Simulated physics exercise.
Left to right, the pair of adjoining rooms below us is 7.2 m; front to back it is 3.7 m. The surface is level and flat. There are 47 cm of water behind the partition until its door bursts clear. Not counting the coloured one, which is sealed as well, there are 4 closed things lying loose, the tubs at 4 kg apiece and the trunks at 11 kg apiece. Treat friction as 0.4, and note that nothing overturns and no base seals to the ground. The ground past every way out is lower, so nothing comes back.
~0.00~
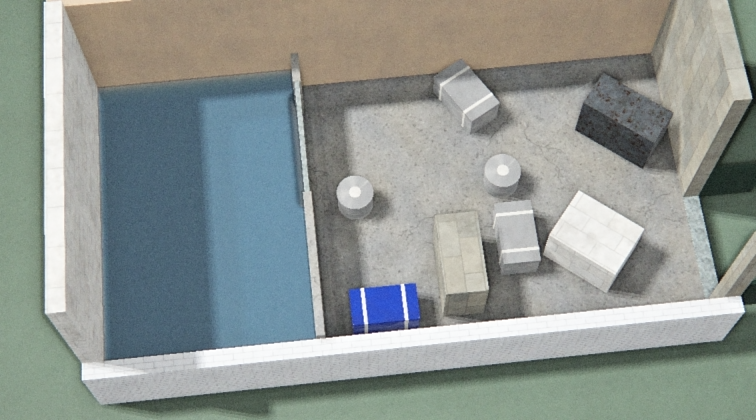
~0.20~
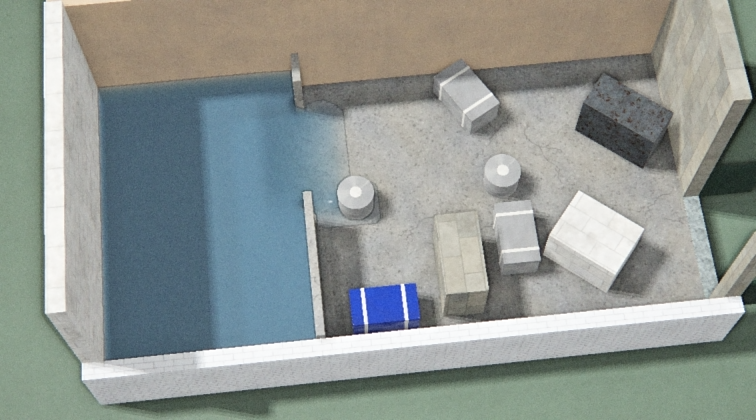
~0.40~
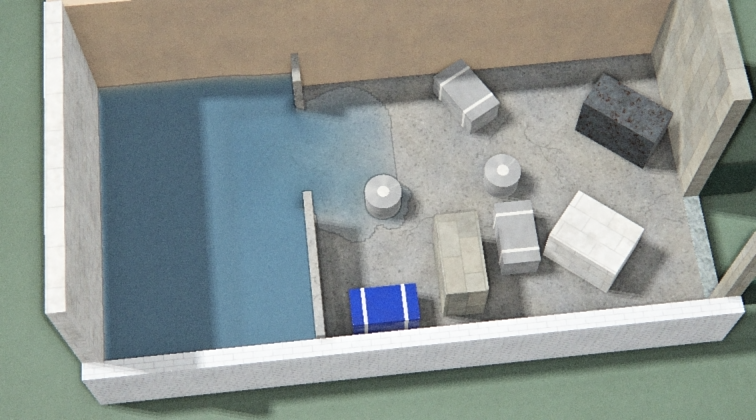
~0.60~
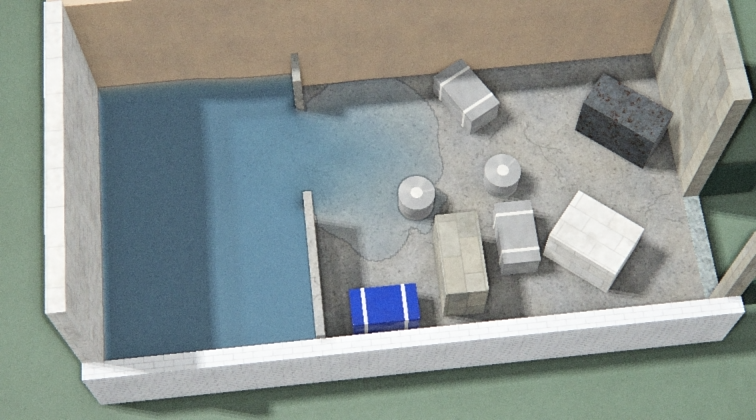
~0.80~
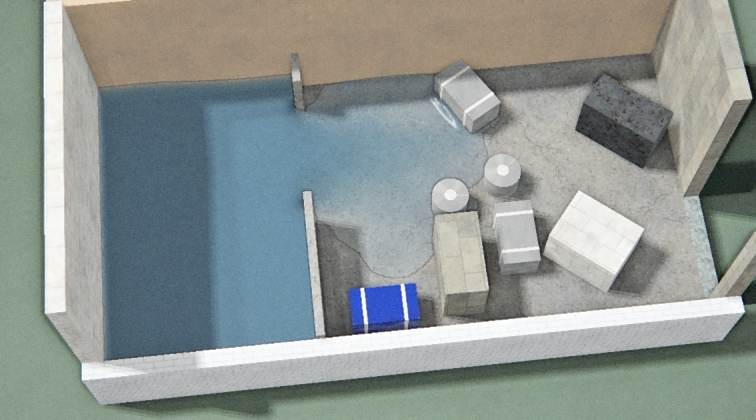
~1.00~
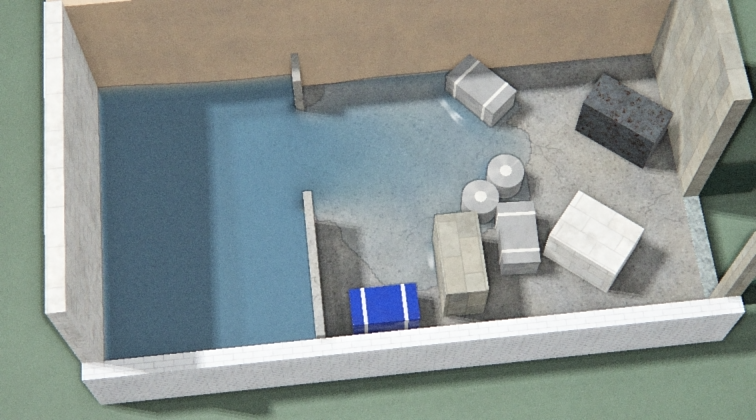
Water held in the left room pours through a gap that opens in the dividing wall and spreads rightward across the grey floor. It pushes the nearest pale tub along until it sits beside a second one, then the pale trunk by the back wall shifts slightly, while the blue trunk stays put.
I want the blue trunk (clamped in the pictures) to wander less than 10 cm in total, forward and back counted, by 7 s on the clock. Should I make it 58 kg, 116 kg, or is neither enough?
I'd say 58 kg will do.
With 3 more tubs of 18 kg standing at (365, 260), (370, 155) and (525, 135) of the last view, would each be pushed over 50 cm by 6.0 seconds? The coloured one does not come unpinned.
In sequence: Falls below it / exceeds it / exceeds it.
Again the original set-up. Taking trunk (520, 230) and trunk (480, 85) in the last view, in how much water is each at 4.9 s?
Roughly 7 and 30 cm.
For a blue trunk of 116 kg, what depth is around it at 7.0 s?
Something like 8 centimetres.
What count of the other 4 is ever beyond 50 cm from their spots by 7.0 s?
4 of them.
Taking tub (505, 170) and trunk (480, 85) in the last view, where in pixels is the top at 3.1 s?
They end up about (708, 249) and (634, 79) in the last view.
After 1.4 s the blue trunk would be 0 cm from its start with 58 kg and 0 cm from its start with 116 kg; 0 cm of water round it then.
After 3.1 s the blue trunk would be 0 cm from its start with 58 kg and 0 cm from its start with 116 kg; 2 cm of water round it then.
After 4.9 s the blue trunk would be 0 cm from its start with 58 kg and 0 cm from its start with 116 kg; 3 cm of water round it then.
After 7.0 s the blue trunk would be 0 cm from its start with 58 kg and 0 cm from its start with 116 kg; 8 cm of water round it then.
